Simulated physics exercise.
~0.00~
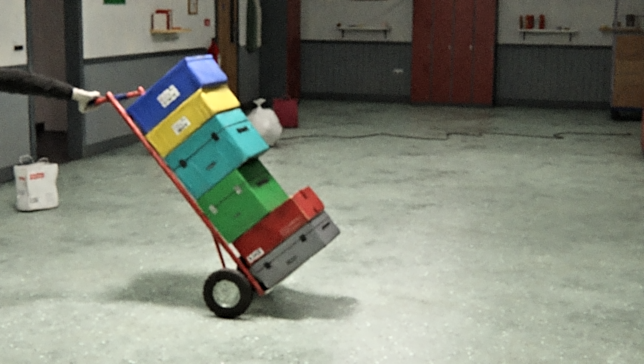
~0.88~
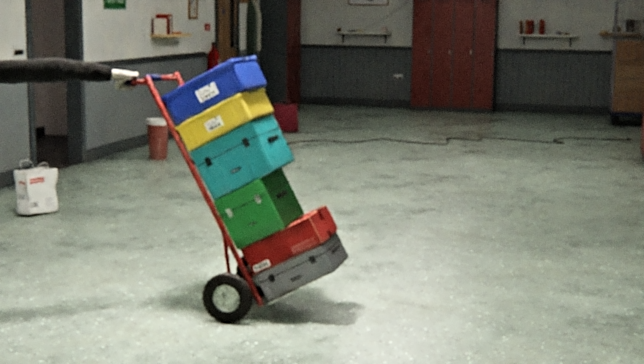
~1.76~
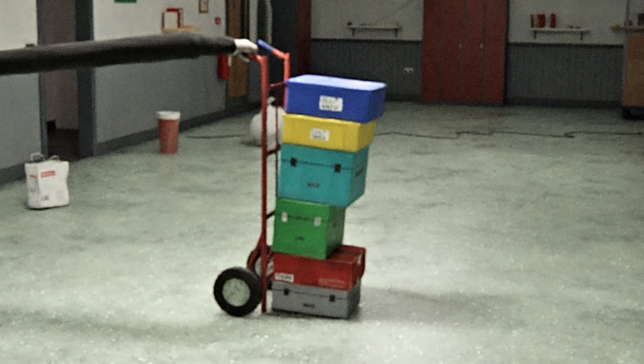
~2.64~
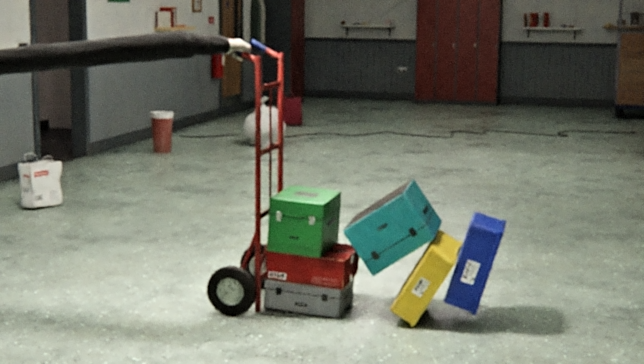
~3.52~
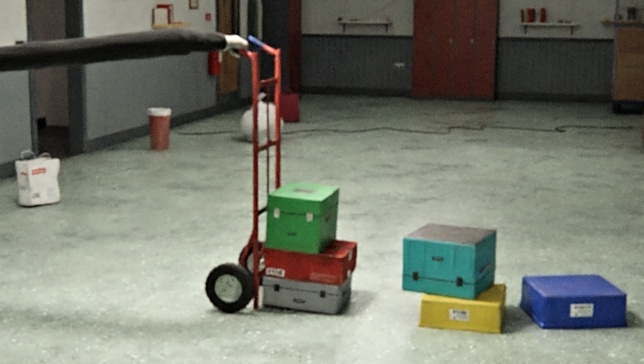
In a dim hall with a pale, mottled floor, grey-panelled walls and red doors at the back, a slightly swaying side view shows a red hand truck leaning back to the left. Its stack runs from a blue box on top through yellow, turquoise, green and red to grey at the bottom. A gloved hand on a dark-sleeved arm at the left swings the truck upright. The top three boxes pitch off to the right. Finally, the turquoise box rests on the yellow one, the blue lies farther right, and the green, red and grey boxes remain stacked on the upright truck.
